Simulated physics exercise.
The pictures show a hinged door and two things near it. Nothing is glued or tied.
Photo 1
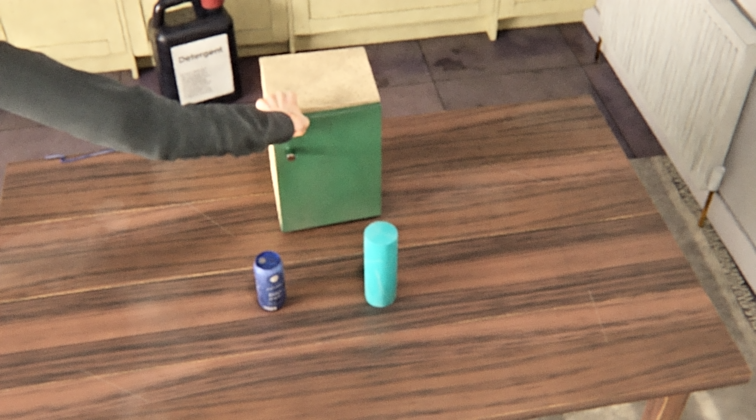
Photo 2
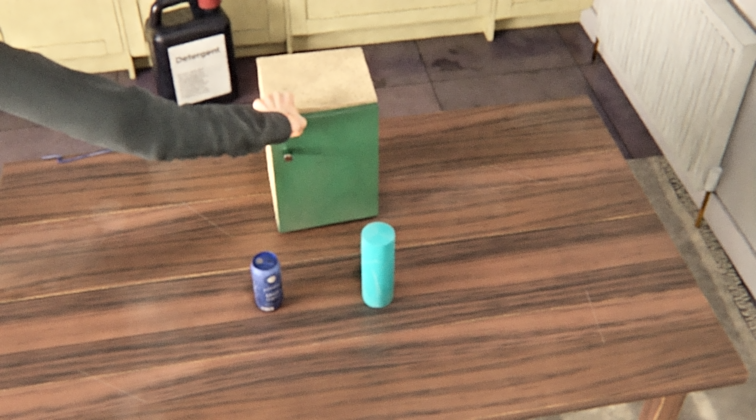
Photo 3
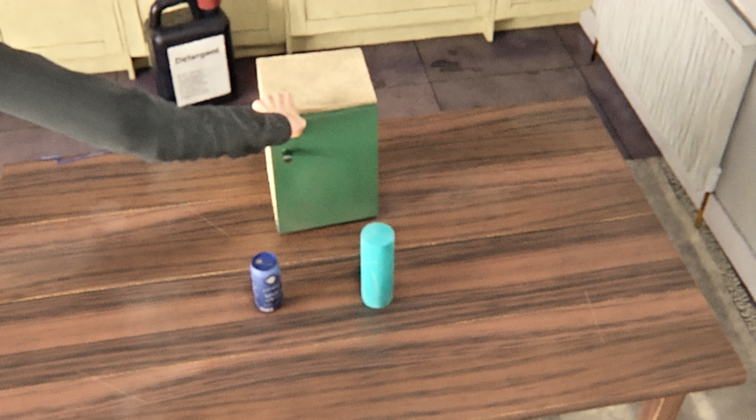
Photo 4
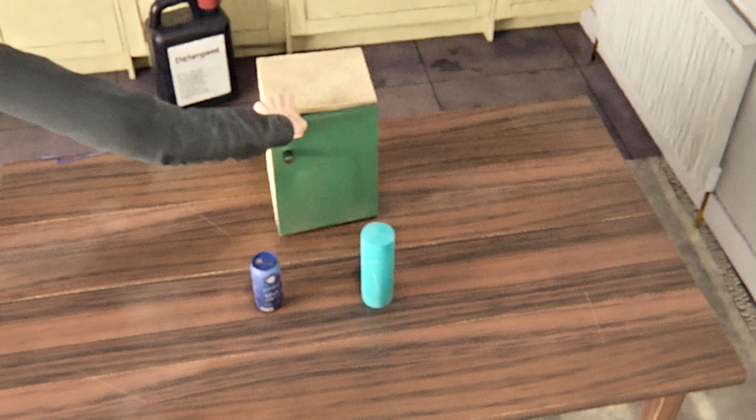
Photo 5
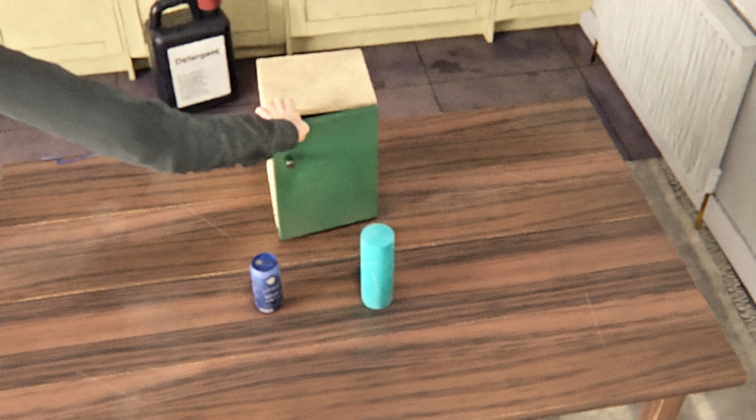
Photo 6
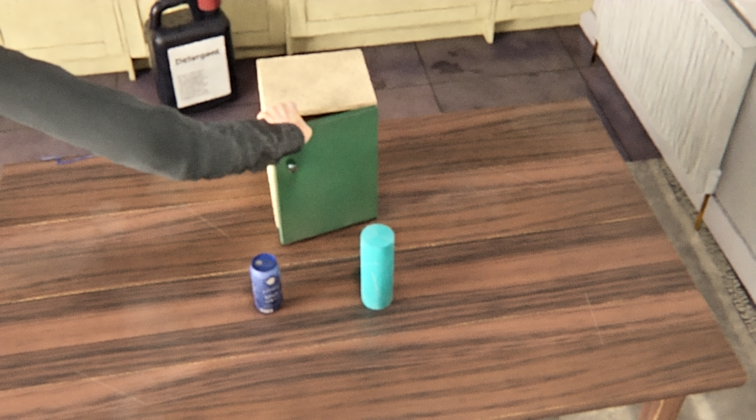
A small box-like cabinet with a green door stands on a dark striped wooden table, seen from above in a room with cream cupboards and a white radiator behind. A blue can and, to its right, a turquoise cylinder stand in front, with a black detergent jug beyond the table. The view shifts very slightly at first, then a grey-sleeved arm reaching from the left slowly pulls the door slightly further open.
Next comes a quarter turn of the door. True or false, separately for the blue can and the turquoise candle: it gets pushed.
Blue can - false, turquoise candle - true.
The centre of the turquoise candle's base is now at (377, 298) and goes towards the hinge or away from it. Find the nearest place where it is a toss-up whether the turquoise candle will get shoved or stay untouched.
Turning point: About (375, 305).
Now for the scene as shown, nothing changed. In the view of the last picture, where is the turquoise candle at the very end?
It comes to rest at about (414, 270) in the last picture.
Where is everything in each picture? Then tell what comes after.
Door 4° open; blue can (271, 282); turquoise candle (381, 265); door (330, 173), in the first picture.
Door 4° open; turquoise candle (378, 266); door (327, 174), in the second picture.
Door 4° open; blue can (267, 283); door (327, 175), in the third picture.
Door 6° open; turquoise candle (378, 266); door (327, 175), in the fourth picture.
Door 9° open; blue can (267, 284); door (328, 178), in the fifth picture.
Door 12° open; blue can (267, 284); turquoise candle (377, 268); door (329, 181), in the sixth picture.
Then, 1.40 s past the last view, door 72° open; blue can at rest near (267, 284); turquoise candle at rest near (379, 268).
Then, 1.62 s past the last view, door 81° open; blue can at rest near (267, 284); turquoise candle travelled about its own width near (397, 269).
Then, 1.78 s past the last view, door 88° open; blue can at rest near (267, 284); turquoise candle travelled about its own width near (410, 269).
Finally, the blue can escapes contact, near (267, 284); the turquoise candle gets knocked, near (414, 270).
